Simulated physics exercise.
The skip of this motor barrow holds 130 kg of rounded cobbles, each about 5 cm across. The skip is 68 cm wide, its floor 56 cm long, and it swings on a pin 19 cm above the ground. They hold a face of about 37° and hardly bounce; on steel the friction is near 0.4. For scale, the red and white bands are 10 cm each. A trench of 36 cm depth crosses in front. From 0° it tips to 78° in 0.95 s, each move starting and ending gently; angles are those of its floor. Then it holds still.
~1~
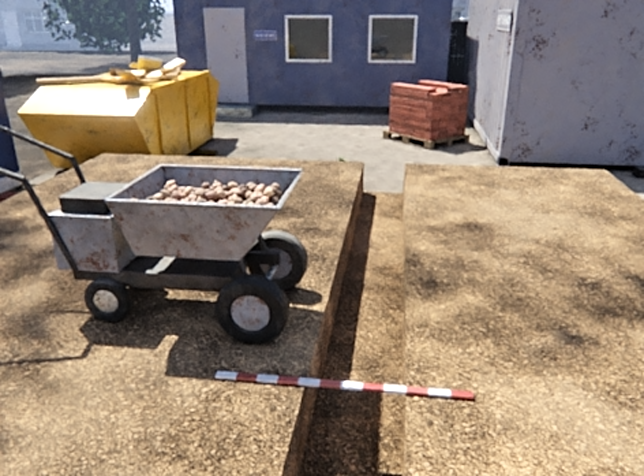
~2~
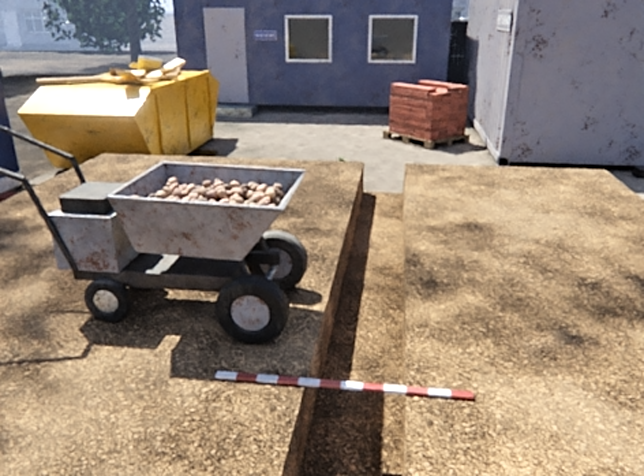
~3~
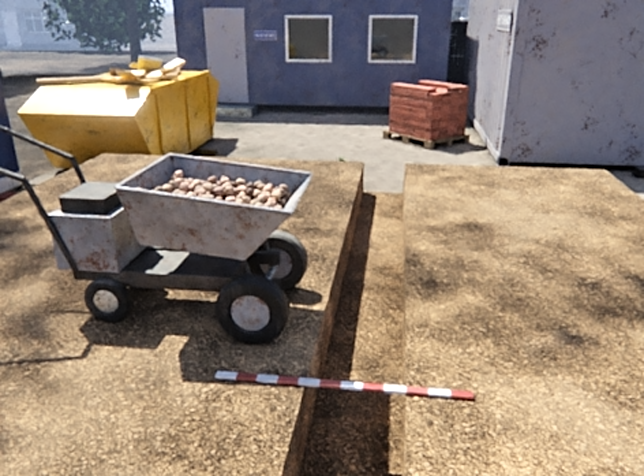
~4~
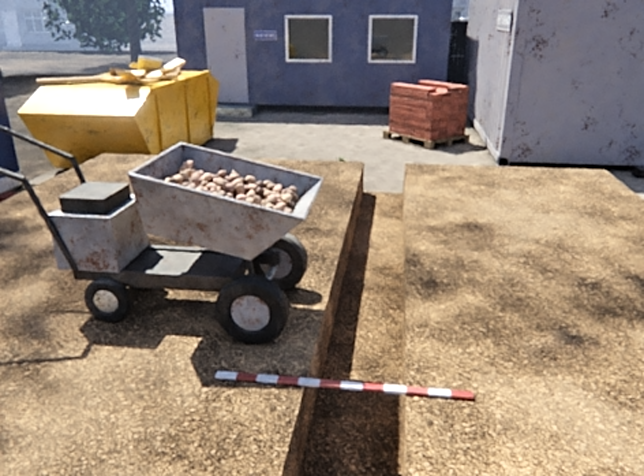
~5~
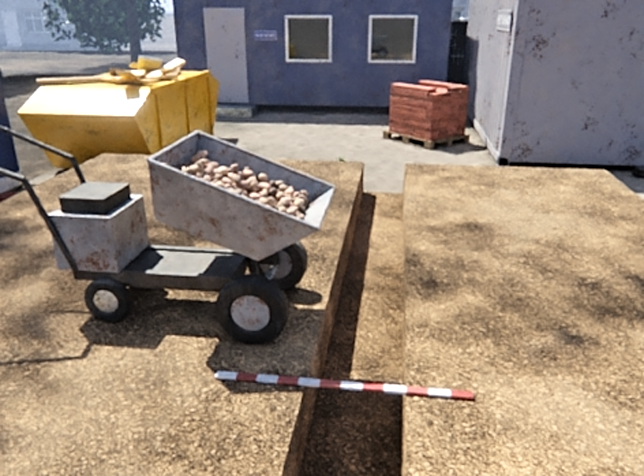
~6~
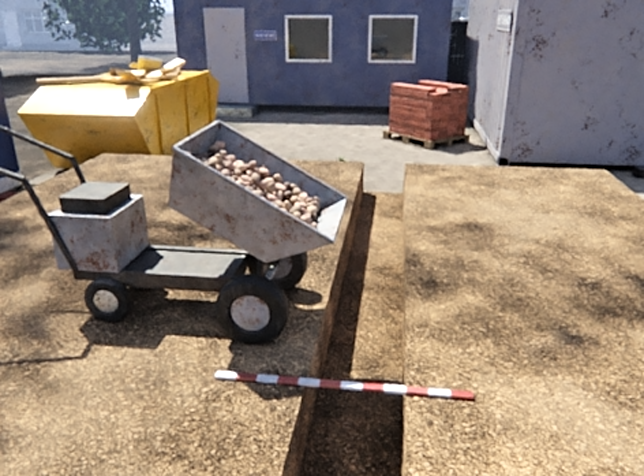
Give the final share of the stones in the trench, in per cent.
Some 55 per cent of it.
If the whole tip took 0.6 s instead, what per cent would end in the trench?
In that case some 35 per cent.
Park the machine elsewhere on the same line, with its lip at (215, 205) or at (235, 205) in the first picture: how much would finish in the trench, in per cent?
First some 100, then 100 per cent.
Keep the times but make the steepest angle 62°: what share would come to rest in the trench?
It would be near 45 per cent.
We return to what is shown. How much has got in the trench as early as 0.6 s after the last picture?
Some 20 per cent.
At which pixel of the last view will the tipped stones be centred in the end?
Around (399, 356).
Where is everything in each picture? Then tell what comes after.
The skip is at 0°, its lip at (278, 209); the top of the load is at (206, 192), in the first frame.
Lip at (282, 210), floor tilted 2°, highest stones at (198, 191), in the second frame.
Lip at (291, 213), floor tilted 6°, highest stones at (198, 185), in the third frame.
Lip at (304, 219), floor tilted 12°, highest stones at (188, 175), in the fourth frame.
Lip at (319, 229), floor tilted 21°, highest stones at (198, 164), in the fifth frame.
The skip is at 30°, its lip at (334, 242); the top of the load is at (214, 155), in the sixth frame.
Then, 0.3 s after the last picture the floor is at 66°, 100 % in the skip; the foremost stones are at (363, 280).
Then, 0.6 s after the last picture the floor is at 78°, 56 % in the skip, 20 % in the trench, 24 % past the trench; the foremost stones are at (460, 339).
Then, 1.0 s after the last picture the floor is at 78°, 13 % in the skip, 41 % in the trench, 46 % past the trench; the foremost stones are at (570, 327).
Then, 2.9 s after the last picture the floor is at 78°, 0 % in the skip, 55 % in the trench, 45 % past the trench; the foremost stones are past the picture's edge.
